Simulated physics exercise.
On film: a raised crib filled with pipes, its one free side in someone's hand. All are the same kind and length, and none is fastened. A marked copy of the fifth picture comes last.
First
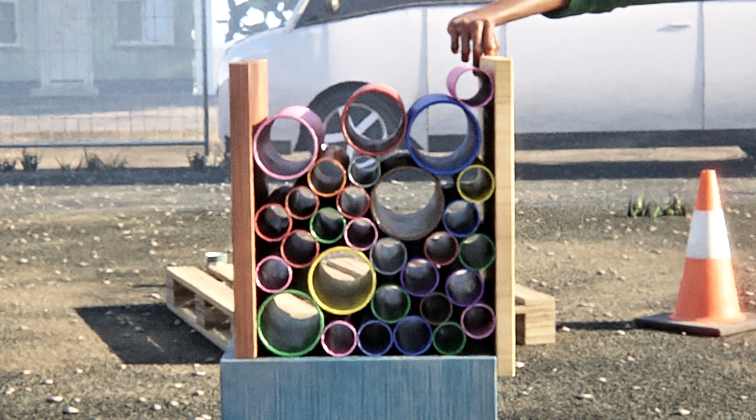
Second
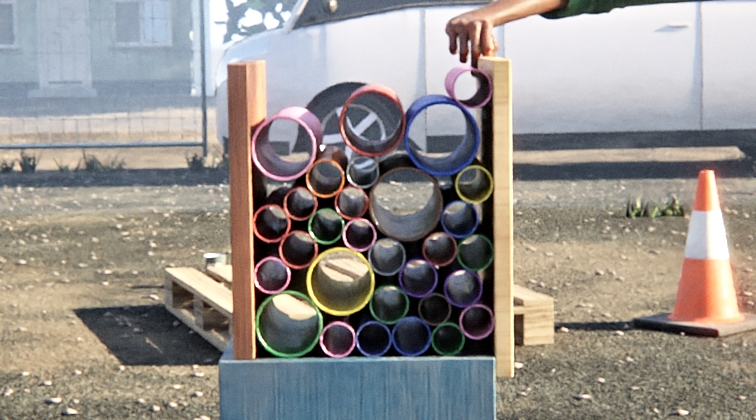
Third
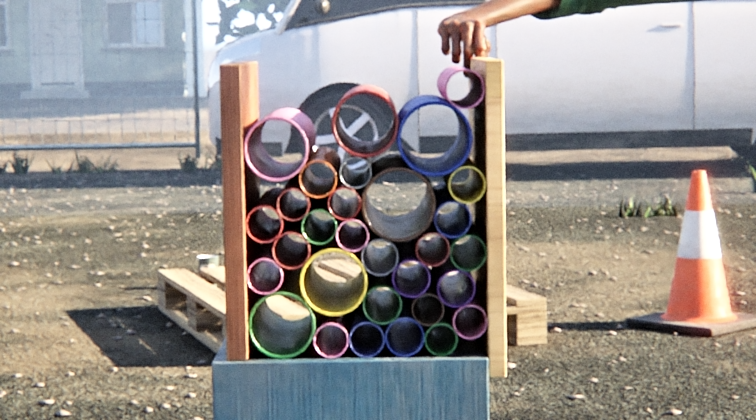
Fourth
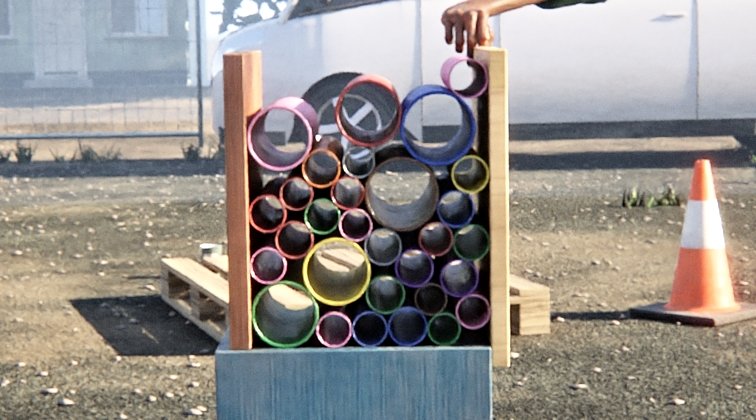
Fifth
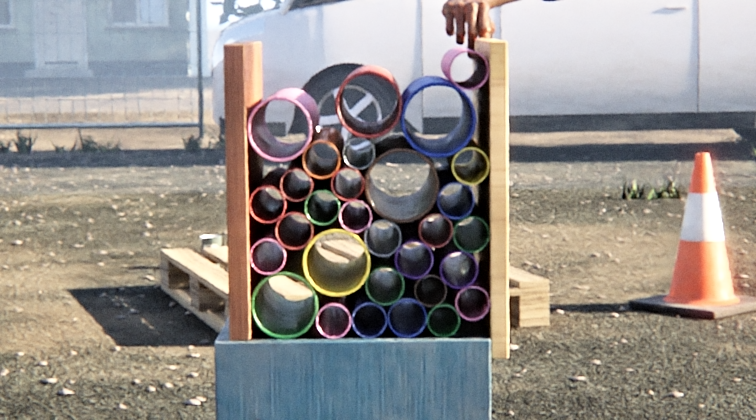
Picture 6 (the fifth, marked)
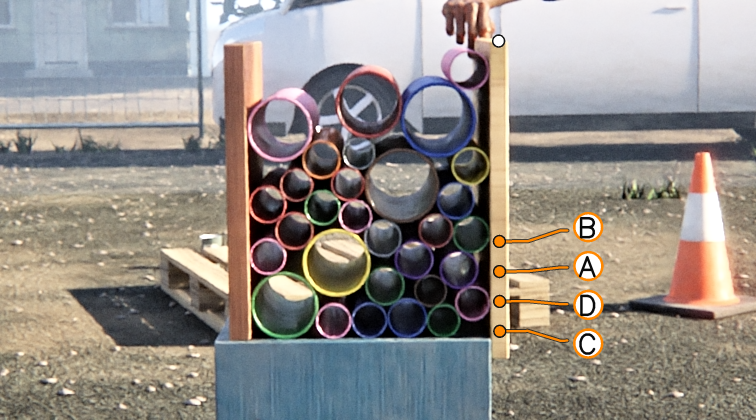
Colourful open-ended pipes fill a raised crib on a blue base, seen end-on at close range in a gravelly yard, with a white car and a wire fence behind. Pink, red and blue rings sit on top, yellow and green ones lower, between wooden side boards, beside pallets and an orange-and-white cone. A hand stays on the right board while the view shifts slightly, the pipes keeping their arrangement.
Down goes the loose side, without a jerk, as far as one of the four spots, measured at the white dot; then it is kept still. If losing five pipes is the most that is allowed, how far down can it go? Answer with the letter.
Lower it to B and no more.
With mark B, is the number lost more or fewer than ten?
At B, fewer than ten.
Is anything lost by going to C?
Yes.
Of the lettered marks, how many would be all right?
One of the four.
On the marked copy, A at (500, 271); B at (500, 242); C at (500, 331); D at (500, 302); the white dot at (499, 41).
Taking B. A third of the way, top of the board (489, 125).
Two thirds of the way, top of the board (490, 217).
When it is over, top of the board (490, 241), five out over the board.
As for the rest, A more than five out over the board; C more than five out over the board; D more than five out over the board.
